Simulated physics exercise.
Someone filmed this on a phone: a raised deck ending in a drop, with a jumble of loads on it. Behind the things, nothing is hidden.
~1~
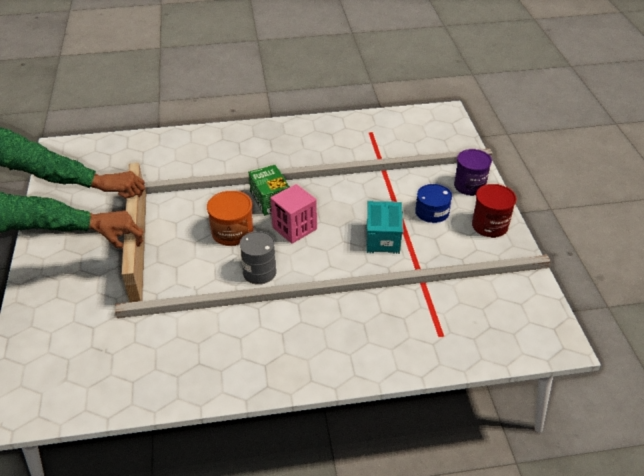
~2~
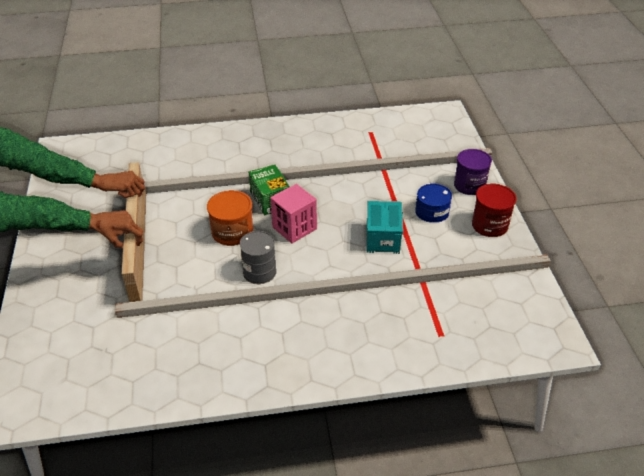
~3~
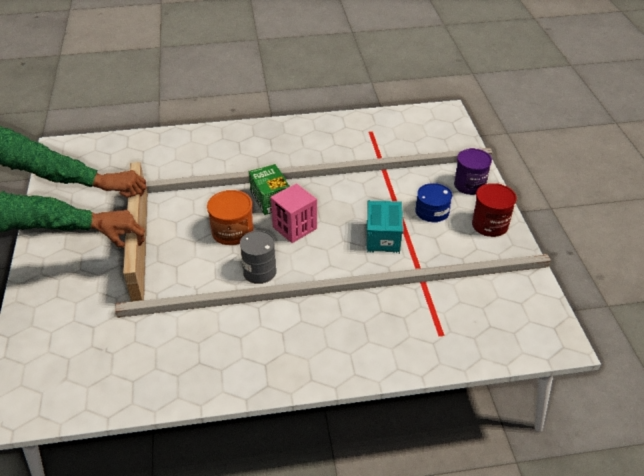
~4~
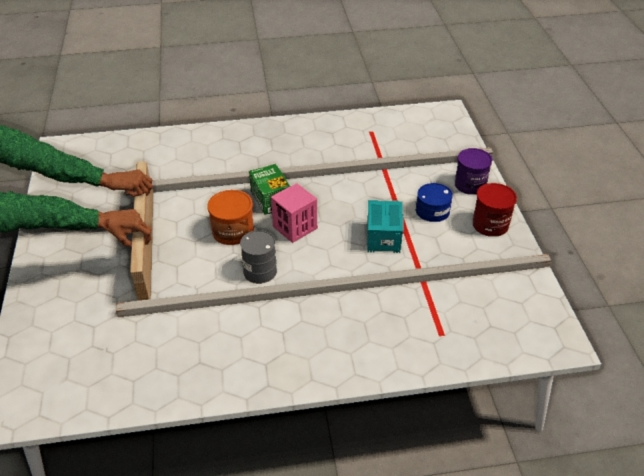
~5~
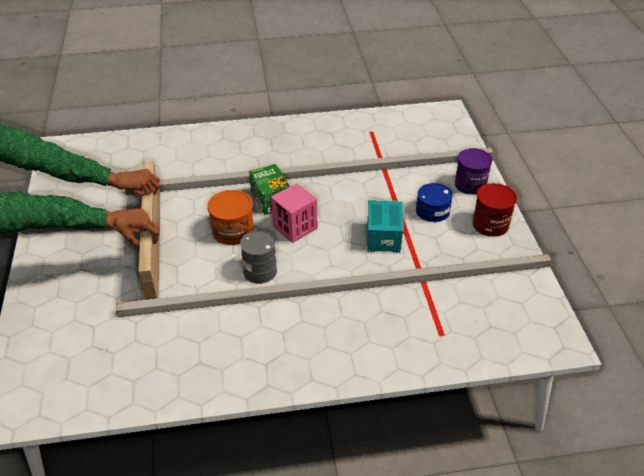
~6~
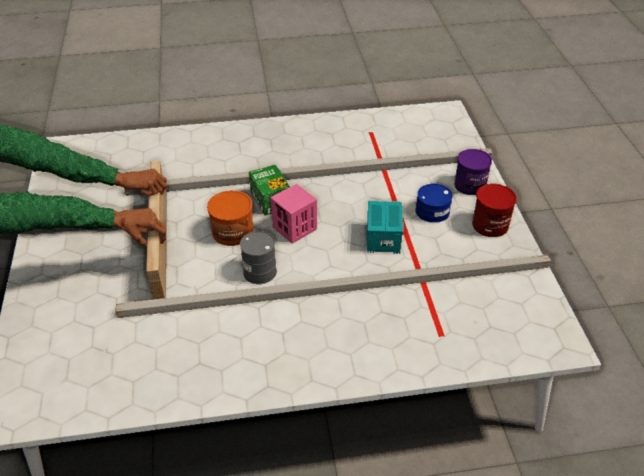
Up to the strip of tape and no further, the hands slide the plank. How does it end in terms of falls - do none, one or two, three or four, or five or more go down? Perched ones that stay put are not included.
The edge claims nothing.
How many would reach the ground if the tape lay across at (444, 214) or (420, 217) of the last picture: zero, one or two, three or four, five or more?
In turn: 1 or 2; none.
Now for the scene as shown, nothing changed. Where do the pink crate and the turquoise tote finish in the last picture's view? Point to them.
One ends up near (445, 218) and the other near (474, 239).
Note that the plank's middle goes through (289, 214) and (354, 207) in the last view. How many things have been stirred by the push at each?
The first number is 4, the next one 5.
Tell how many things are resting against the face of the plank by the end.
That makes 3.
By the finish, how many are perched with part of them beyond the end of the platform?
In total, 0 of them.
Early on, none off yet; red pail at rest near (493, 211); purple pail at rest near (472, 172); blue canister at rest near (434, 203).
Finally, the number that fall off is zero.
